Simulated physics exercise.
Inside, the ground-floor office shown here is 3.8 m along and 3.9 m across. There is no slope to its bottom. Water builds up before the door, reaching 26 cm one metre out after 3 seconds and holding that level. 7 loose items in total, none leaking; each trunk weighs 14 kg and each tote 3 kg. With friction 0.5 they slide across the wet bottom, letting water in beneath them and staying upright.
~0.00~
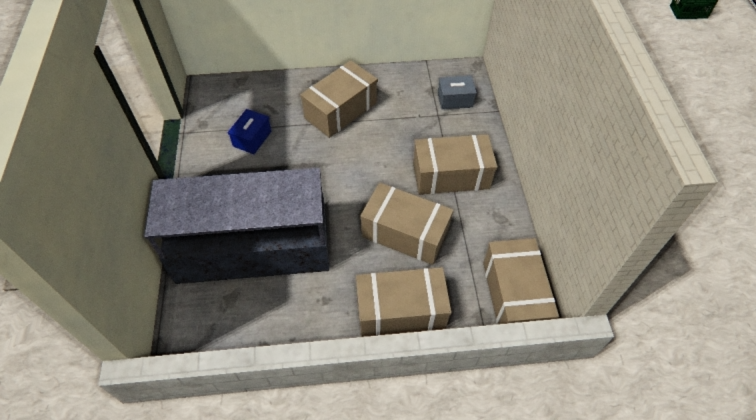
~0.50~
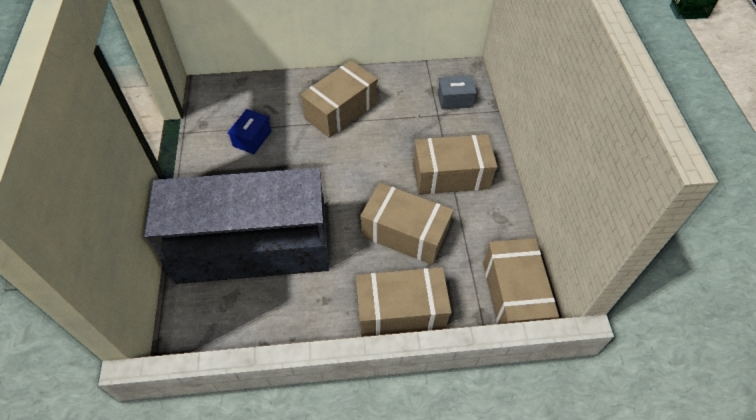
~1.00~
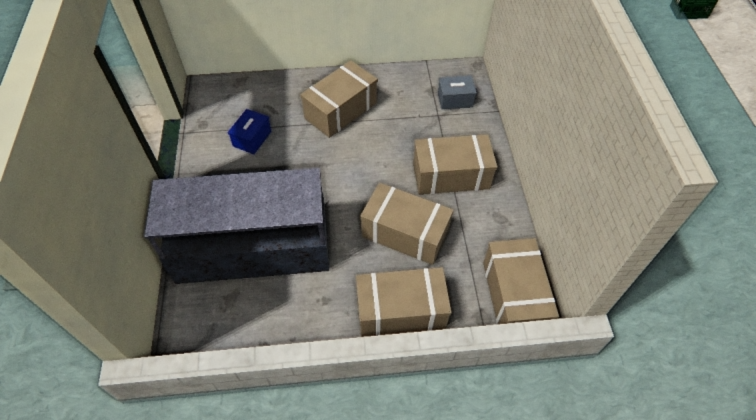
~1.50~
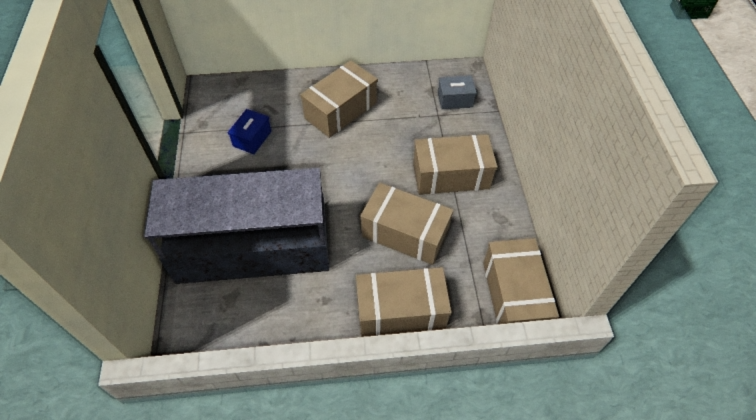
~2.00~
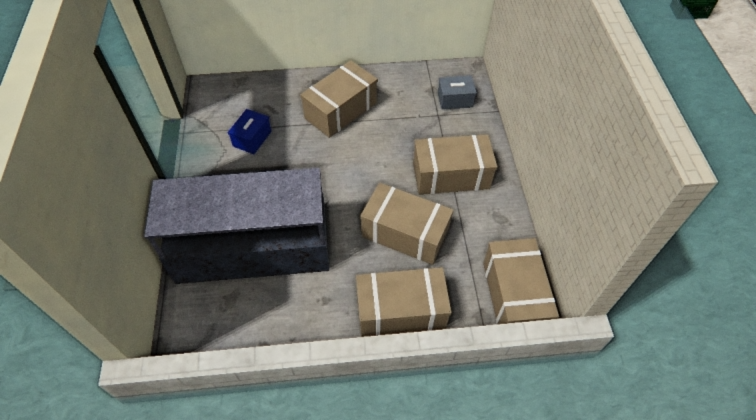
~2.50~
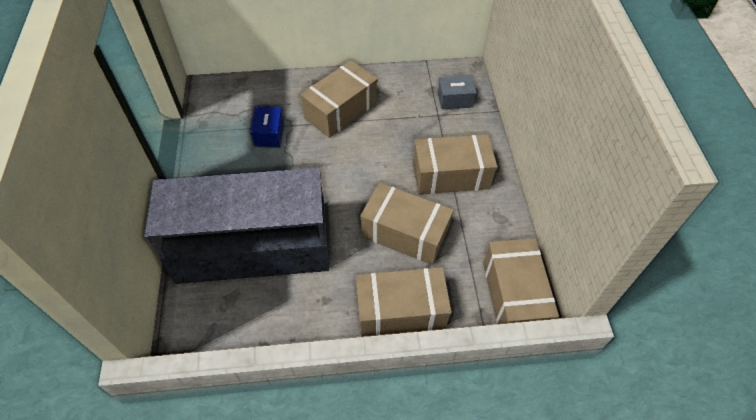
In a ground-floor office, water rises outside, enters the doorway, and shifts the blue tote slightly right.
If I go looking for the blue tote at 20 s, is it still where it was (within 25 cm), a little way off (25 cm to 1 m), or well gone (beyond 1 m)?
It is well gone.
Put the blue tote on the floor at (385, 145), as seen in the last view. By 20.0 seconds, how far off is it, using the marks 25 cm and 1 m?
Here it heads a good way off.
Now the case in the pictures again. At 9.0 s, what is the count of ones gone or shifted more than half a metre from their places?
By my reckoning, 7.
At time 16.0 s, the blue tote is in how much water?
Roughly 23 cm at that moment.
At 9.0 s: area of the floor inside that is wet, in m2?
Somewhere about 14 m2, give or take.
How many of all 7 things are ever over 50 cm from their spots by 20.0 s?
Counting them up, I find 7.
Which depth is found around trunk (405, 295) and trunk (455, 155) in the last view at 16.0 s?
About 20 and 21 cm.
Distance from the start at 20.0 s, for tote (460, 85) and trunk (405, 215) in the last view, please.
They sit 300 cm and 150 cm away, in the order given.
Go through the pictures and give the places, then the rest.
The blue tote at (248, 124) rests on the ground; 0.0 m2 under water; 0 of 7 have shifted, in the first picture.
The blue tote at (248, 124) rests on the ground; 0.0 m2 under water; 0 of 7 have shifted, in the second picture.
The blue tote at (248, 124), on the bottom; 0.0 m2 under water; 0 of 7 have shifted, in the third picture.
The blue tote at (248, 124), on the bottom; water covers 0.0 m2; 0 of 7 have shifted, in the fourth picture.
The blue tote at (248, 124), on the bottom; water covers 0.4 m2; 0 of 7 have shifted, in the fifth picture.
The blue tote at (266, 120), on the bottom, 20 cm from its start; water covers 1.2 m2; 1 of 7 have shifted, in the sixth picture.
After 4.0 s the blue tote is near (347, 125), 1.1 m from its start, afloat; 1 afloat.
After 9.0 s the blue tote is near (469, 156), 2.5 m from its start, afloat; 7 afloat.
After 16.0 s the blue tote is near (480, 298), 3.2 m from its start, afloat; 7 afloat.
After 20.0 s the blue tote is near (444, 275), 2.9 m from its start, afloat; 7 afloat.
